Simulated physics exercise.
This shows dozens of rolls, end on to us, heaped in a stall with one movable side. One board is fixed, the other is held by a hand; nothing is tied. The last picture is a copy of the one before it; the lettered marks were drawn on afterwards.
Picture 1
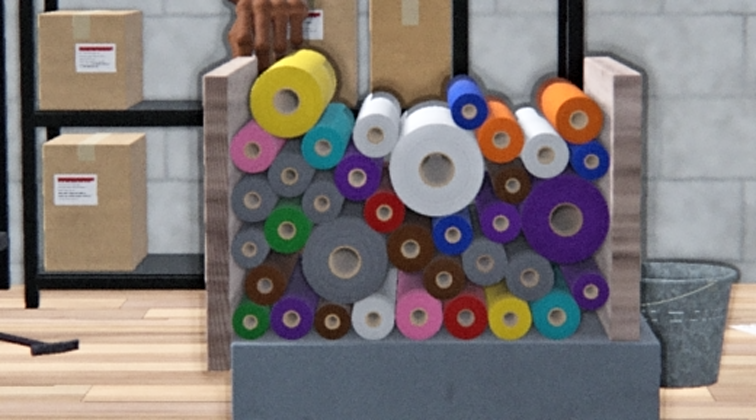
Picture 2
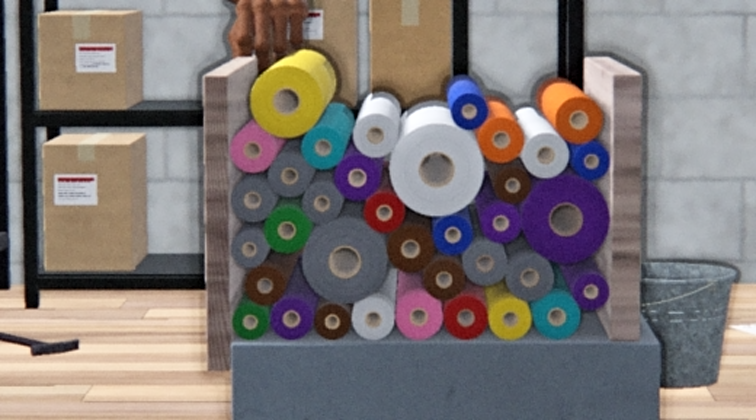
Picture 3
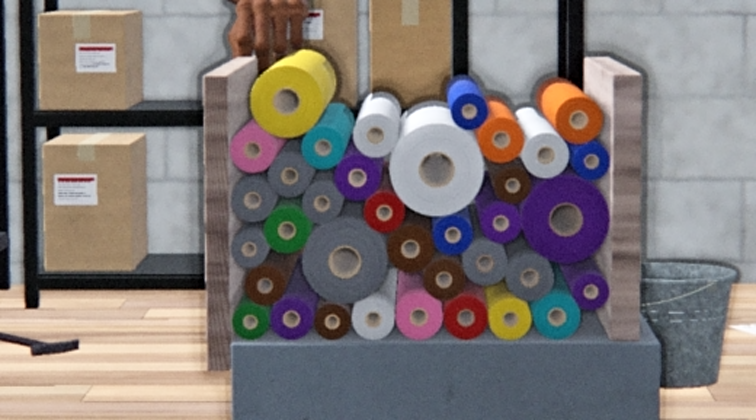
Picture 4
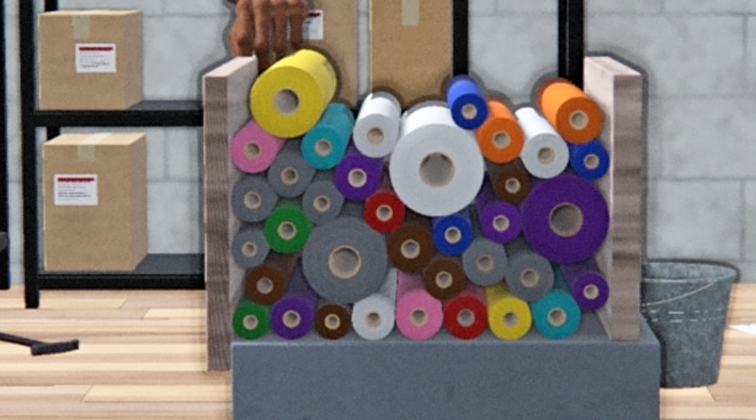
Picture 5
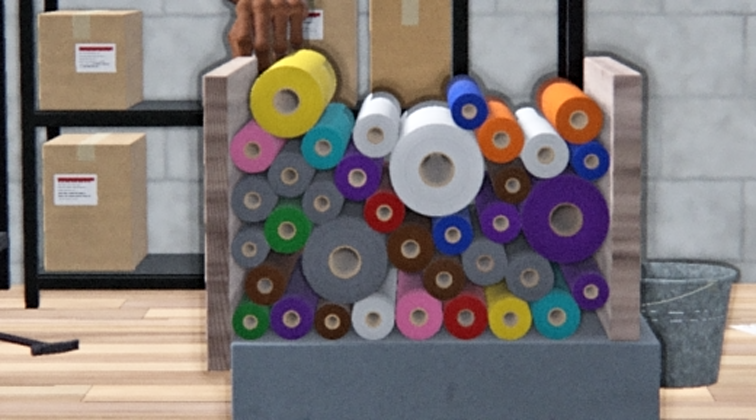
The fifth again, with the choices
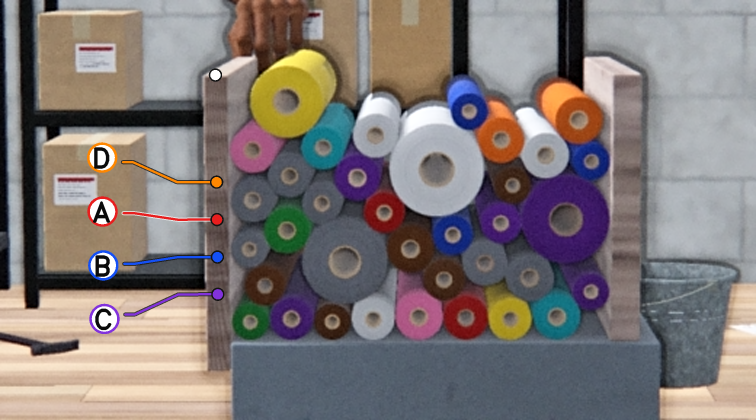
Colorful rolls lying heaped between two upright wooden boards on a grey block, a hand resting at upper left, nothing visibly moving.
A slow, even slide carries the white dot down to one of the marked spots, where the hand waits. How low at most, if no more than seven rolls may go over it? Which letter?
B is the limit.
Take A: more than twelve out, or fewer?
Fewer than twelve.
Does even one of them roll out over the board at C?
At C: Yes.
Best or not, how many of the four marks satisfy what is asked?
The number is three.
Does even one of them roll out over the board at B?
Yes, at B.
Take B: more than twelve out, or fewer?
At B, fewer than twelve.
On the copy, A at (217, 220); B at (217, 257); C at (218, 294); D at (217, 182); the white dot at (215, 75).
On B. First, top of the board (230, 156).
Then, top of the board (231, 252).
Finally, top of the board (231, 256), five out over the board.
By contrast, A two out over the board; C more than seven out over the board; D none out over the board.
